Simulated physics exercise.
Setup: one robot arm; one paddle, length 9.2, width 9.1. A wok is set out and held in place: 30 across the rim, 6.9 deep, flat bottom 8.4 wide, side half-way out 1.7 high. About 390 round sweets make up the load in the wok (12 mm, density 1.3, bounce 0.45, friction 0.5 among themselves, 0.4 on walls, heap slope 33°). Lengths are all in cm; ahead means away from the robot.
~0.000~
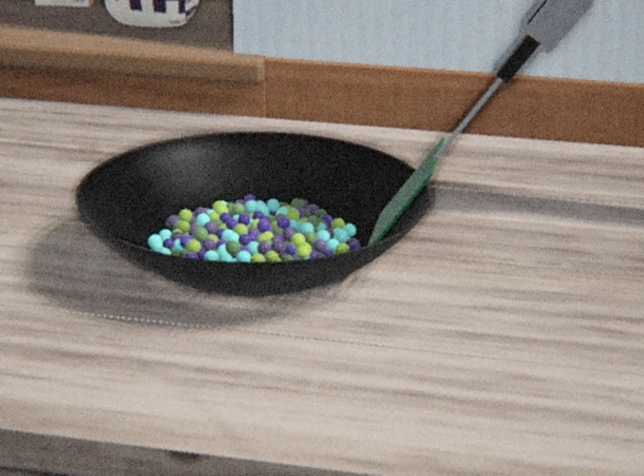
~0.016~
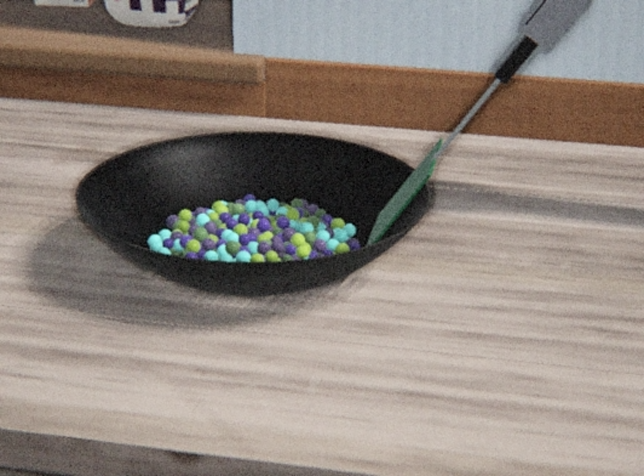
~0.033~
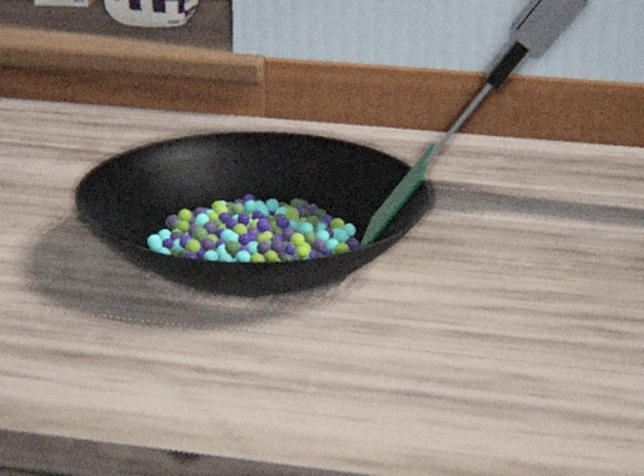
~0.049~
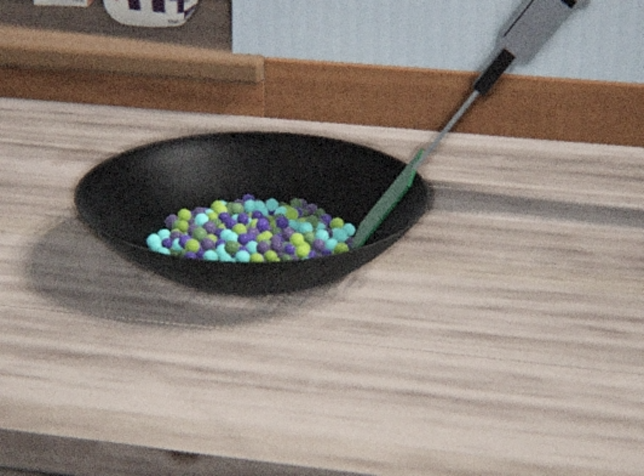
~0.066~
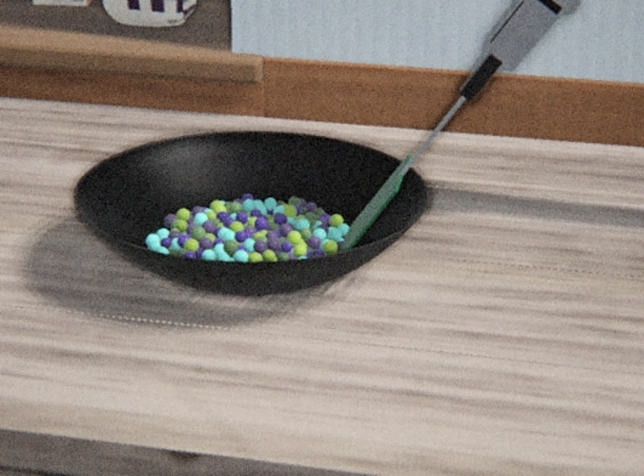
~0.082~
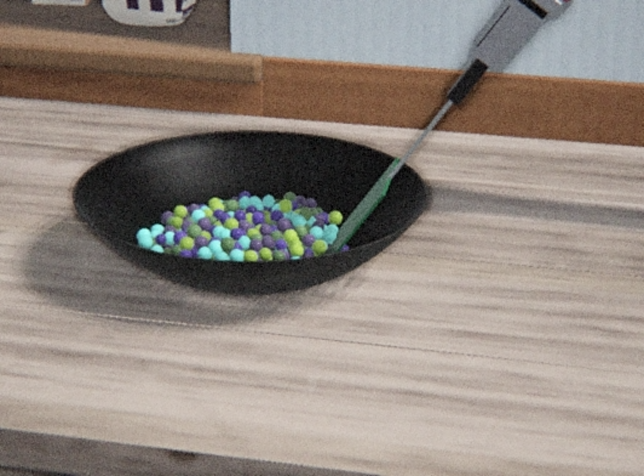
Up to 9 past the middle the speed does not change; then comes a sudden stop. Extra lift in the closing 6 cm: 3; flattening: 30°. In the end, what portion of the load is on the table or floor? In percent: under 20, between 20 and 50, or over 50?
Under 20 percent.
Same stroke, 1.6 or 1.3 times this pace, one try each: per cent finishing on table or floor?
Roughly 30 per cent on the first try and 15 per cent on the second.
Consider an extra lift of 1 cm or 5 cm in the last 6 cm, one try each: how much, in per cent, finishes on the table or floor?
I'd put it near 10 in a hundred, then near 5 in a hundred.
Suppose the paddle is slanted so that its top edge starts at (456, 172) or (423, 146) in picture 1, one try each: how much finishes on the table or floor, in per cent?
Around 5 per cent, then around 5 per cent.
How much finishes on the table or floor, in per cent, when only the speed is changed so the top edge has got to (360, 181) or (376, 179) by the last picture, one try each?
I'd estimate close to 35 and 20 in a hundred.
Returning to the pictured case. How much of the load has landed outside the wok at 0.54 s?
Estimate: About 0 percent.
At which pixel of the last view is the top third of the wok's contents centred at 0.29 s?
Centre: Roughly (140, 201) in the last picture.
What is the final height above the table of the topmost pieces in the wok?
About 8.0 cm above the table.
By 0.18 s, sloping 56°, highest piece 5 above the table; 389 in the wok.
By 0.29 s, sloping 47°, highest piece 7 above the table; 389 in the wok.
By 0.54 s, sloping 26°, highest piece 8 above the table; 379 in the wok, 8 on the table or floor, 2 on the blade or in flight.
By 1.59 s, sloping 26°, highest piece 7 above the table; 378 in the wok, 11 on the table or floor.
Final count, 378 in the wok, 11 on the table or floor. That is 3 % on the table or floor.
